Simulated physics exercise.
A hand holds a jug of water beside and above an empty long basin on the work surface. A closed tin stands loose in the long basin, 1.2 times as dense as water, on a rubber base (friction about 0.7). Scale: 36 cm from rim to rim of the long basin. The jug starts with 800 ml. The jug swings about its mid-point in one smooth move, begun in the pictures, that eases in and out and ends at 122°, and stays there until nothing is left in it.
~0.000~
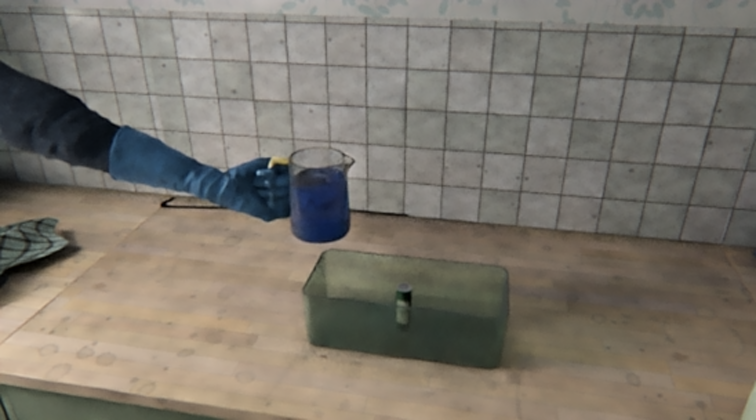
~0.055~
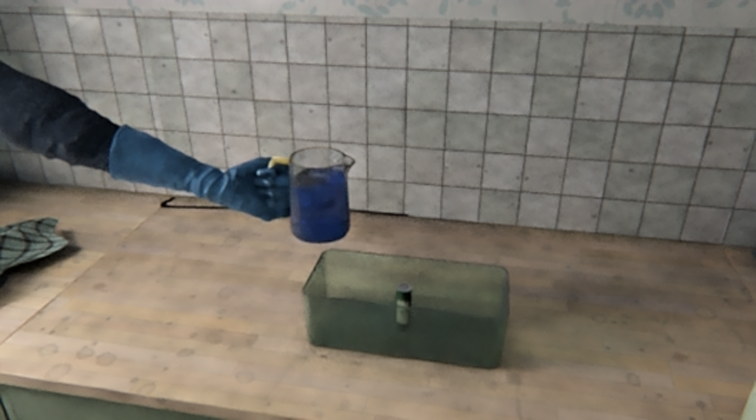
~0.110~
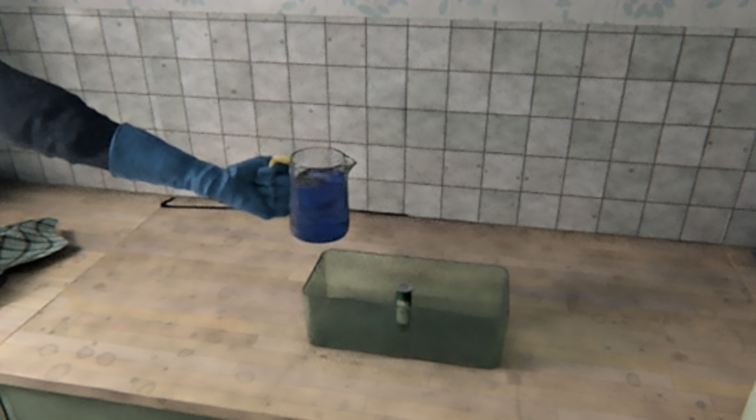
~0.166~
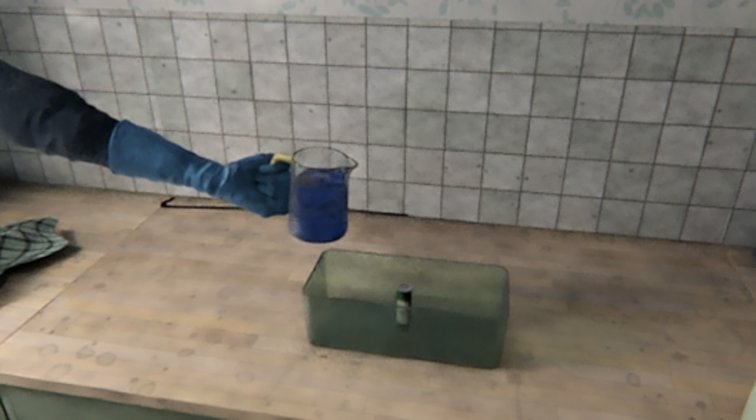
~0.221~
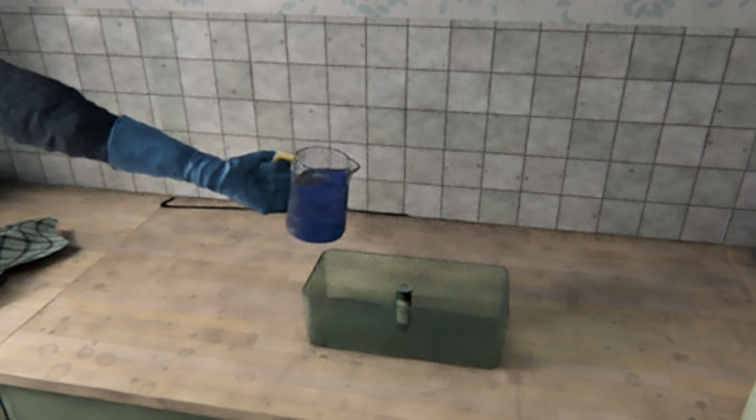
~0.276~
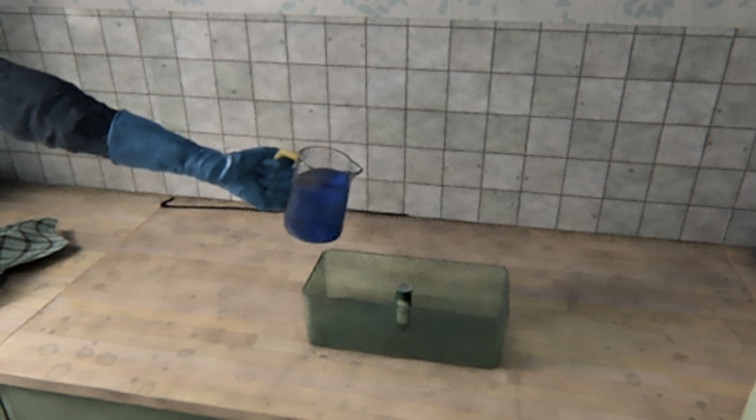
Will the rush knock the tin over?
The tin topples.
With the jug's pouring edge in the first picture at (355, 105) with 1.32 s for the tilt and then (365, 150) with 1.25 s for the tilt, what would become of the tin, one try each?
First it goes over; then it goes over.
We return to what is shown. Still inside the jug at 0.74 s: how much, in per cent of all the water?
Some 90 per cent.
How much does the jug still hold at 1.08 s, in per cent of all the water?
About 26 per cent.
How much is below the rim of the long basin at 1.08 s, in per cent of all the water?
Some 52 per cent.
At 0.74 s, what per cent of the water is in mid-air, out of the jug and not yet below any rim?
About 10 per cent.
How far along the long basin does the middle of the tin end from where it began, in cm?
About 10.5 cm.
After 0.74 s the tilt is 72° and 90 per cent is still to pour; the tin stands where it began.
After 1.08 s the tilt is 112° and 27 per cent is still to pour; the tin stands where it began.
After 1.43 s the tilt is 122° and 0 per cent is still to pour; the tin lies on its side.
After 1.82 s the tilt is 122° and 0 per cent is still to pour; the tin lies on its side.
In the end the tin lies on its side.
